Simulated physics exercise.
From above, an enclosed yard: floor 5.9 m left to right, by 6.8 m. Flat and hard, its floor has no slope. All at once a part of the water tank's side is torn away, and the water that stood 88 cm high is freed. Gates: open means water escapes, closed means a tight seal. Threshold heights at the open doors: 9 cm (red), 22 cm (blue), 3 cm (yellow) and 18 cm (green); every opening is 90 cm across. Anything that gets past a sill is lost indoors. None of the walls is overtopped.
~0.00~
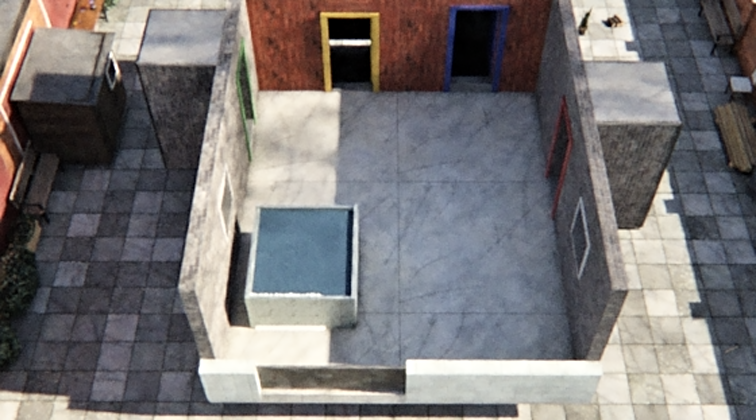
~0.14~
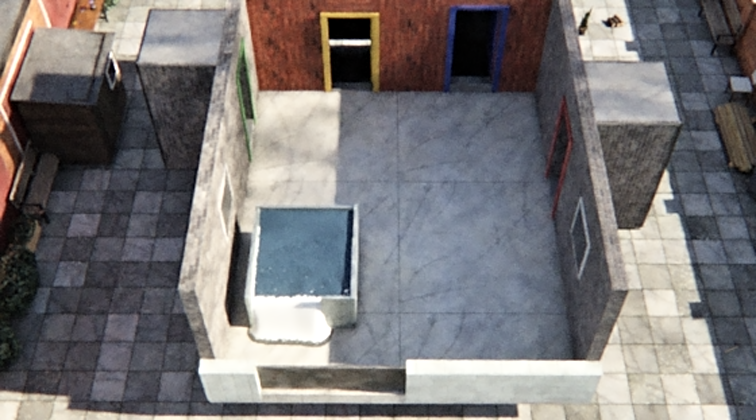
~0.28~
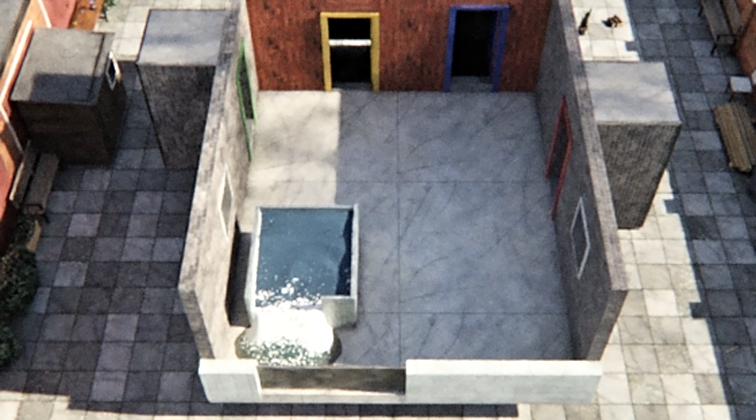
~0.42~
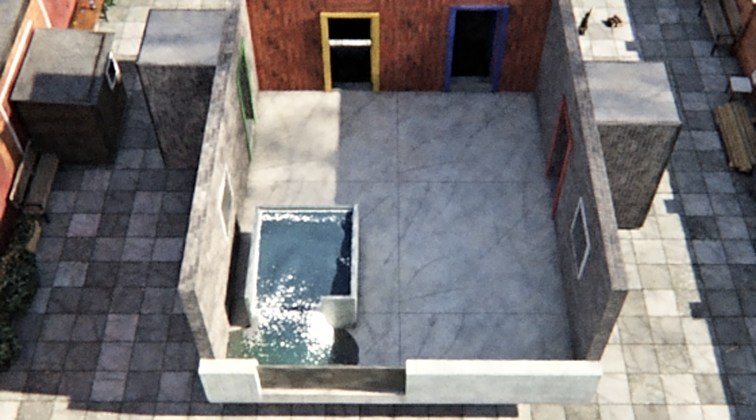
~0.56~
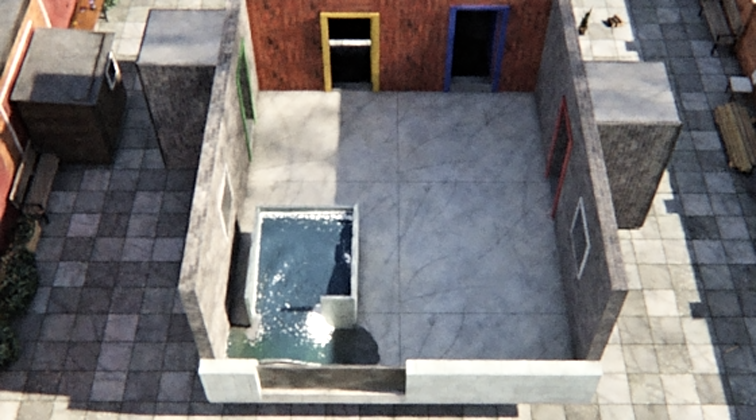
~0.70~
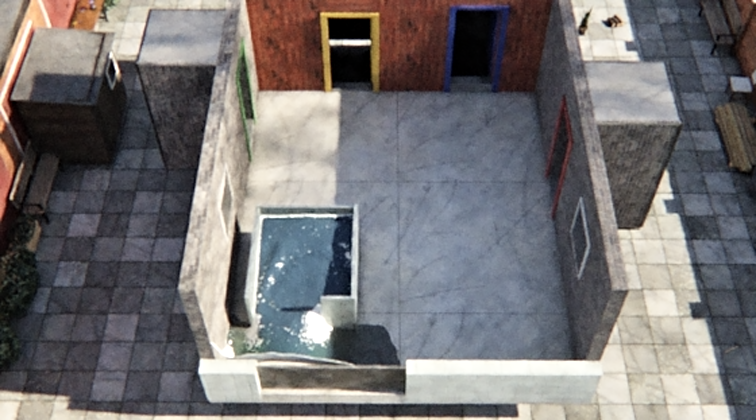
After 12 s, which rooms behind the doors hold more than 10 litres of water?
Room by room: Behind the red door 10 litres at most, behind the blue door 10 litres at most, behind the yellow door more than 10 litres, behind the green door 10 litres at most.
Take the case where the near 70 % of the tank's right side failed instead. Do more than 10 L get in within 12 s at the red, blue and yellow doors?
Note: Red beyond the mark, blue short of the mark, yellow beyond the mark.
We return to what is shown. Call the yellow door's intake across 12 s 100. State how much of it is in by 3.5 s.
By then it's near 5% of the total.
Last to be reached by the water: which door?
I'd say the blue one.
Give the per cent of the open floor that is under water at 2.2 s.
Close to 35 in a hundred.
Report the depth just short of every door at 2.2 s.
Depths in cm: Red 0, blue 0, yellow 0, green 5.
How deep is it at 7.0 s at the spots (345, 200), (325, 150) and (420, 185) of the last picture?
Close to 1, 2 and 2 centimetres.
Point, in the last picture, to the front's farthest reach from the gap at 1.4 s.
Roughly at pixel (526, 382).
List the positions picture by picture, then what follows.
In the first picture, the water tank at (304, 253) is whole and still, 88 cm deep.
In the second picture, water pours out at (288, 315) and has run 0.7 m, to (326, 337); typically 10 cm deep outside, 88 cm at the water tank's back.
In the third picture, water pours out at (288, 317) and has run 1.0 m, to a hidden place; typically 14 cm deep outside, 87 cm at the water tank's back.
In the fourth picture, the front is at a hidden place, 1.4 m from the gap at (288, 318); 2.1 m2 of floor is under water; 80 cm left at the back of the water tank.
In the fifth picture, the front is at a hidden place, 1.8 m from the gap at (288, 318); 2.5 m2 of floor is under water; 74 cm left at the back of the water tank.
In the sixth picture, the front is at a hidden place, 2.1 m from the gap at (288, 318); 2.7 m2 of floor is under water; 75 cm left at the back of the water tank.
After 1.4 s water covers 15 % of the floor and is deepest (74 cm) near (223, 380); red door not reached, blue door not reached, yellow door not reached, green door not reached.
After 2.2 s water covers 35 % of the floor and is deepest (48 cm) near (223, 380); red door not reached, blue door not reached, yellow door not reached, green door 5 cm at the sill, 0 L in.
After 3.5 s water covers 55 % of the floor and is deepest (26 cm) near (277, 381); red door 10 cm at the sill, 0 L in, blue door not reached, yellow door 10 cm at the sill, 4 L in, green door 4 cm at the sill, 0 L in.
After 7.0 s water covers 90 % of the floor and is deepest (16 cm) near (259, 352); red door 6 cm at the sill, 1 L in, blue door 14 cm at the sill, 0 L in, yellow door 5 cm at the sill, 39 L in, green door 2 cm at the sill, 0 L in.
After 12.0 s water covers 100 % of the floor and is deepest (13 cm) near (235, 289); red door 8 cm at the sill, 1 L in, blue door 8 cm at the sill, 0 L in, yellow door 8 cm at the sill, 104 L in, green door 8 cm at the sill, 0 L in.
